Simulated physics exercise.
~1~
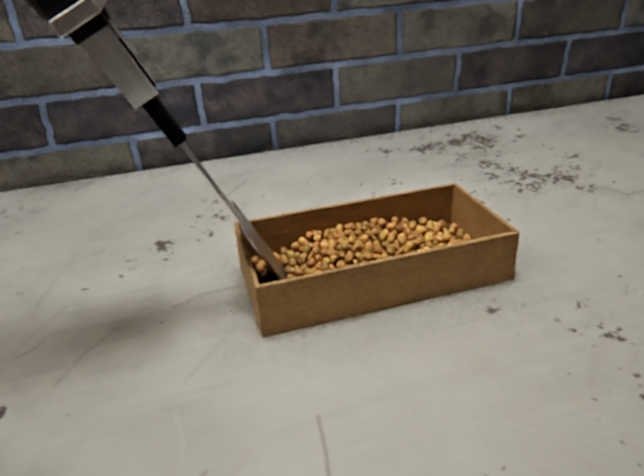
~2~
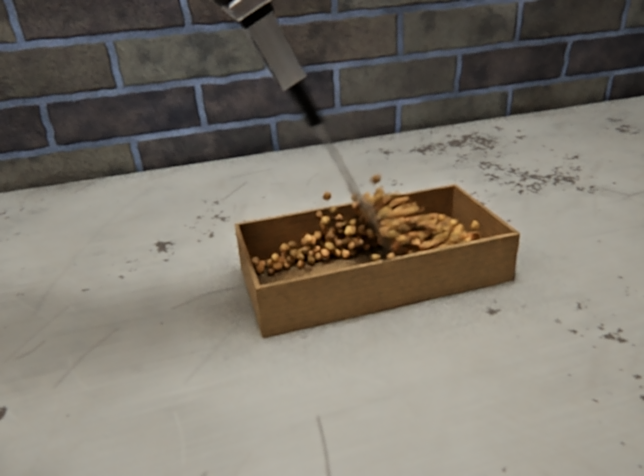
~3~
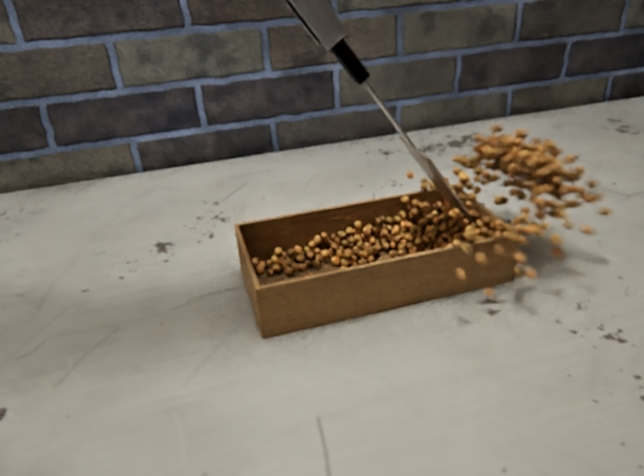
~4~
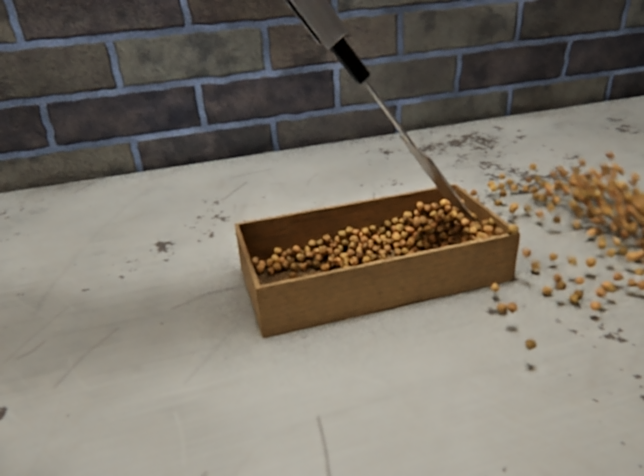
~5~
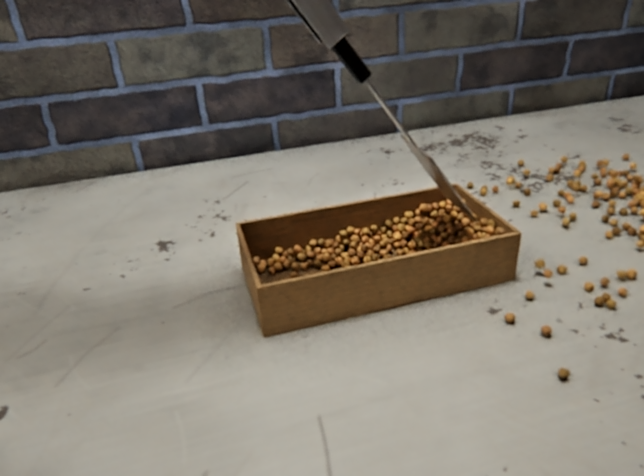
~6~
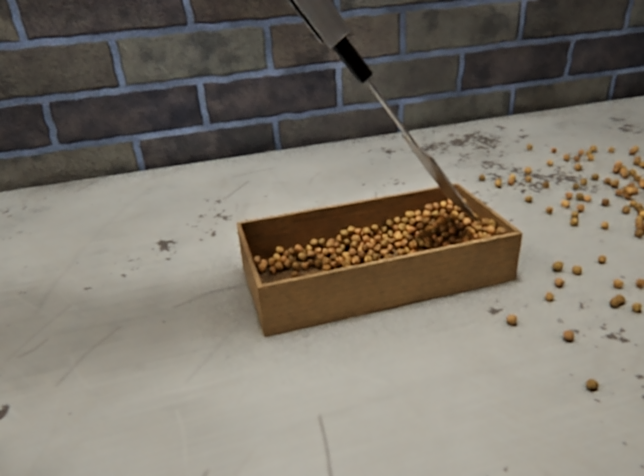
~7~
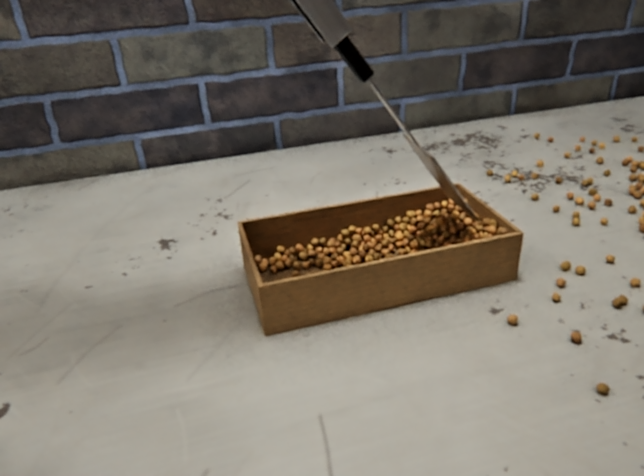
On a pale, scuffed tabletop before a dark brick wall, a wooden-looking rectangular tin holds a broad heap of dried chickpeas, with a turner held by a robot hand dipped in at its left end. The turner sweeps quickly to the right, pushing the chickpeas into a churning pile and tossing a few upward. Near the right end it rises slightly and stops, while a thick spray of chickpeas flies over the edge. They land and scatter across the table to the right, some rolling outward. Finally, the turner stays still against the chickpeas left in the tin, most of them still inside.
